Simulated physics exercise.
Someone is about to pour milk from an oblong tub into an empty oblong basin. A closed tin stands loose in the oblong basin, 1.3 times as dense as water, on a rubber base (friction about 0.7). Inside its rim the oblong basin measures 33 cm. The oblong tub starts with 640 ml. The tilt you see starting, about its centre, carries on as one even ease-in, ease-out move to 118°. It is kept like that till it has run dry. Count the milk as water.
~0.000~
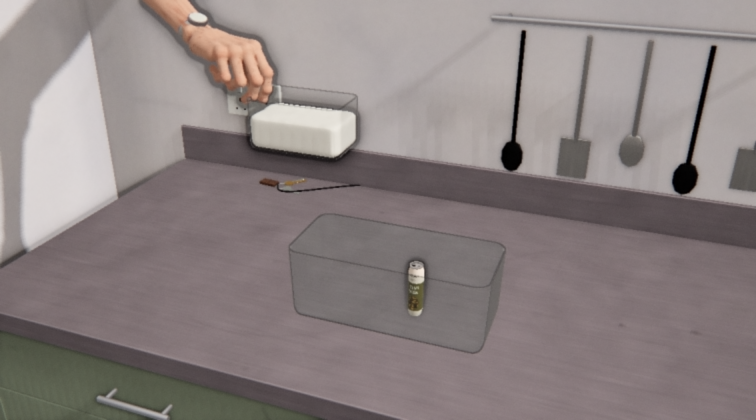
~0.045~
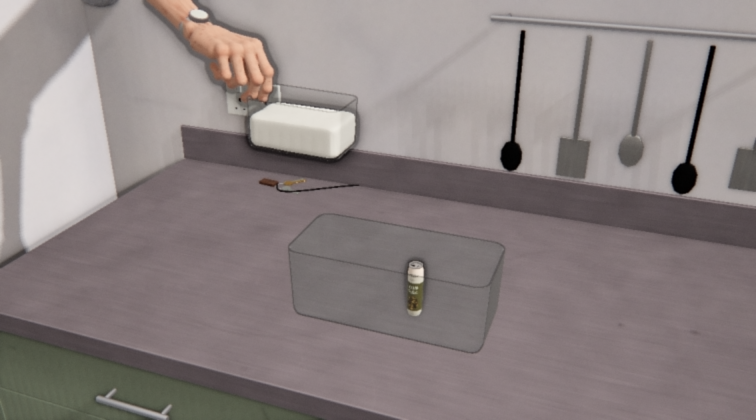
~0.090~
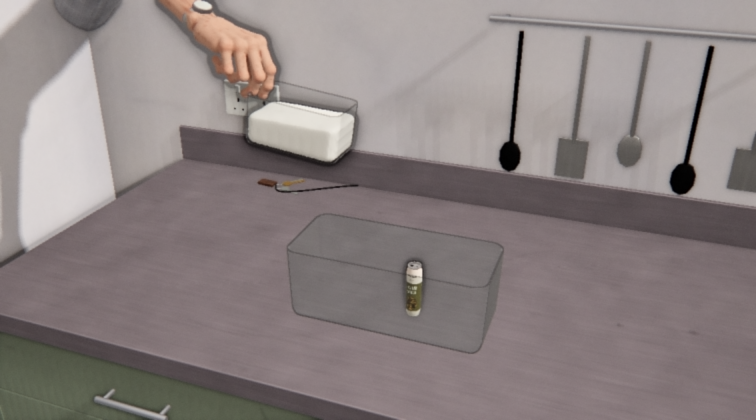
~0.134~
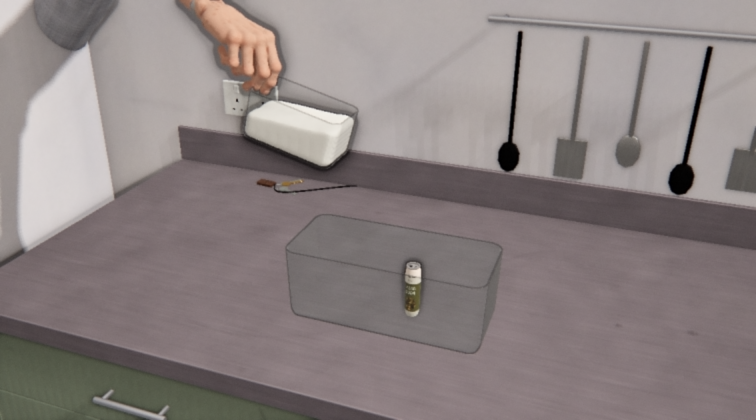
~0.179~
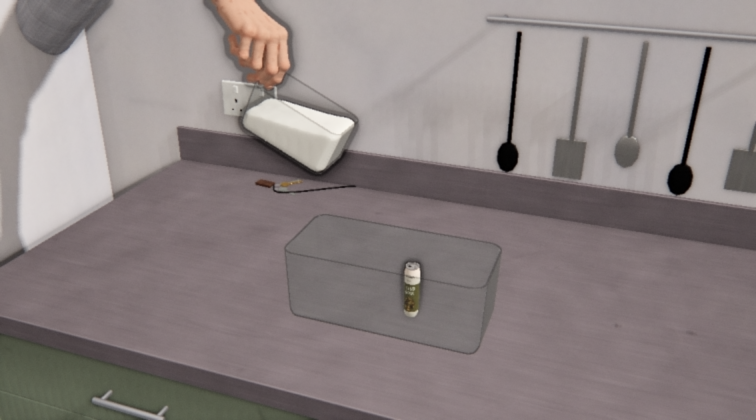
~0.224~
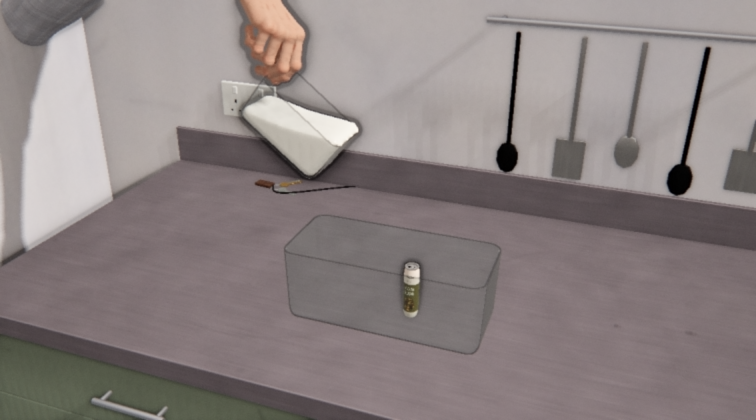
On a kitchen counter, a hand steadily tilted a clear tub of white milk down to the right behind a see-through basin holding a small upright tin, until the milk reached the tub's rim.
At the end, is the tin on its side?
The tin remains upright.
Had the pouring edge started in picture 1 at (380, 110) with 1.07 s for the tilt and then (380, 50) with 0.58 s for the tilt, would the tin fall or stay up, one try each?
First it keeps standing; then it remains upright.
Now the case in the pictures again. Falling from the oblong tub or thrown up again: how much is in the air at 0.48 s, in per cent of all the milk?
Some 60 per cent.
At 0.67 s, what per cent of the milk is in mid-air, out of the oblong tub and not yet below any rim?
About 6 per cent.
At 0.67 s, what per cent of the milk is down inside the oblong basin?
Some 92 per cent.
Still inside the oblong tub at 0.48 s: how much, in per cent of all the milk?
About 14 per cent.
Then, 0.48 s in, the tilt is 110° and 13 per cent is still to pour; the tin stands where it began.
Then, 0.67 s in, the tilt is 118° and 1 per cent is still to pour; the tin stands where it began.
Then, 0.87 s in, the tilt is 118° and 0 per cent is still to pour; the tin stands where it began.
Then, 1.08 s in, the tilt is 118° and 0 per cent is still to pour; the tin stands where it began.
Finally, the tin stands where it began.
